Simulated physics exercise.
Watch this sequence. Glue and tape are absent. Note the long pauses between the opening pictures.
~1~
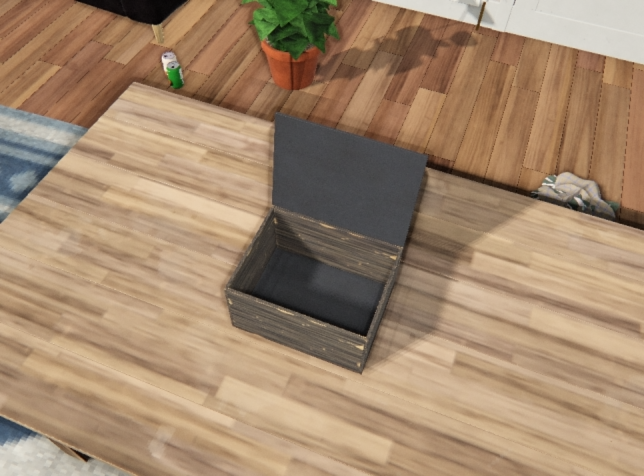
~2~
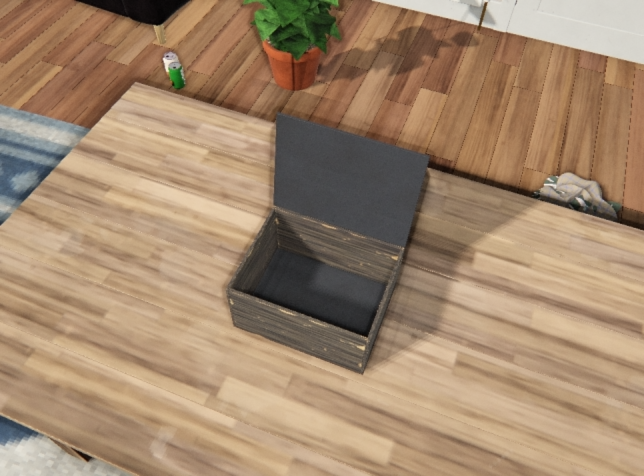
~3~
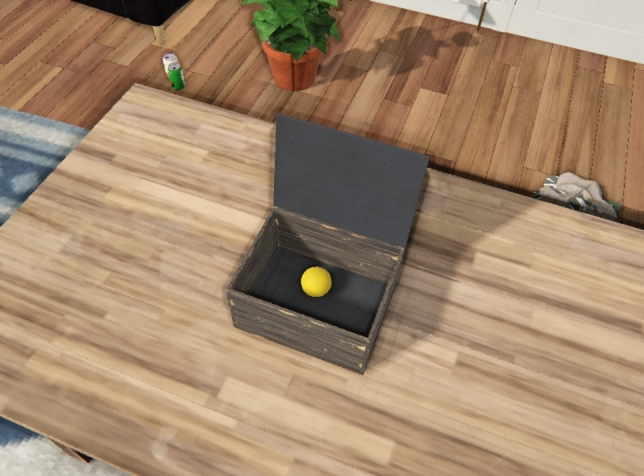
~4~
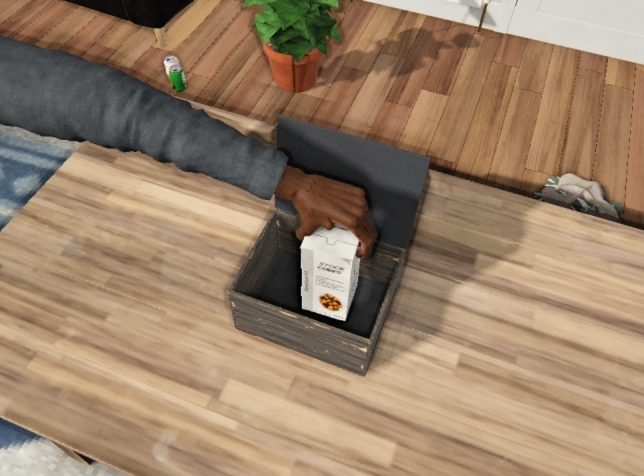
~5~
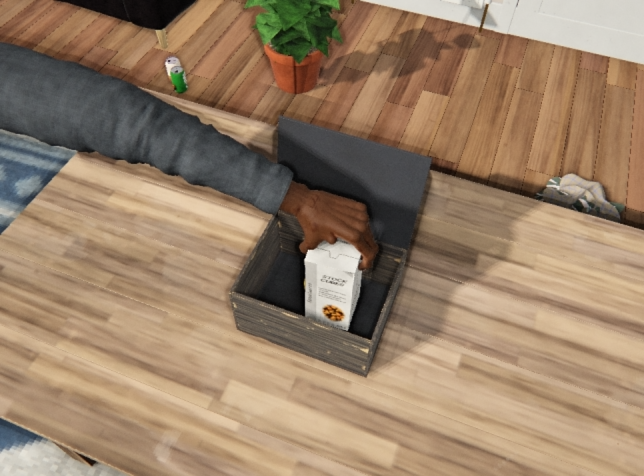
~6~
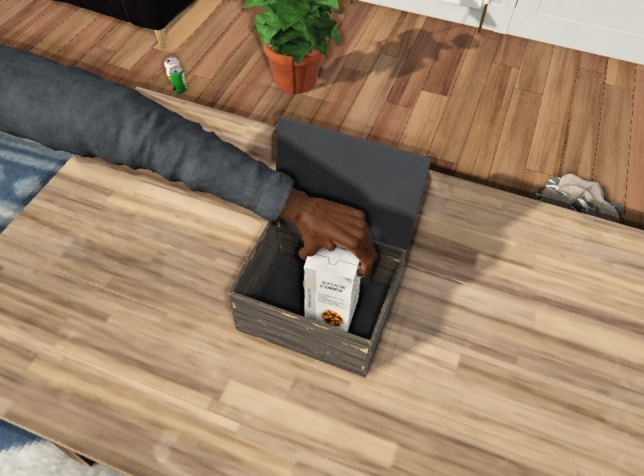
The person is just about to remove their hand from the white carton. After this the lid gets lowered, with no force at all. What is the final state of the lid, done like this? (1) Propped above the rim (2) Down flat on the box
The answer is 1.
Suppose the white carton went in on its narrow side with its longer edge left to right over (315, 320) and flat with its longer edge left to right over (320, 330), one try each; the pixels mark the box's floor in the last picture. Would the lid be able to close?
The first time it seals the box, the second time it seals the box.
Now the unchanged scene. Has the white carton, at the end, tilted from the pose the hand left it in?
By the end the white carton has kept its angle.
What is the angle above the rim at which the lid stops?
Some 30 degrees above the rim, more or less.
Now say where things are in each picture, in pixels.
In the first picture, the last thing is not in view yet.
In the second picture, the last thing is not in view yet.
In the third picture, the last thing is not in view yet; yellow lemon (316, 282).
In the fourth picture, still above its spot; white carton (331, 268).
In the fifth picture, still above its spot; white carton (334, 280).
In the sixth picture, put in, still held; white carton (333, 285).
Then, 1.10 s past the last view, lid starting down; white carton displaced about its own width near (332, 304).
Then, 1.60 s past the last view, lid 57° above the rim; white carton displaced about its own width near (332, 304).
Finally, lid 31° above the rim; moved from the start, white carton; yellow lemon still in place. Final places as the last picture's camera would see them, white carton near (332, 304).
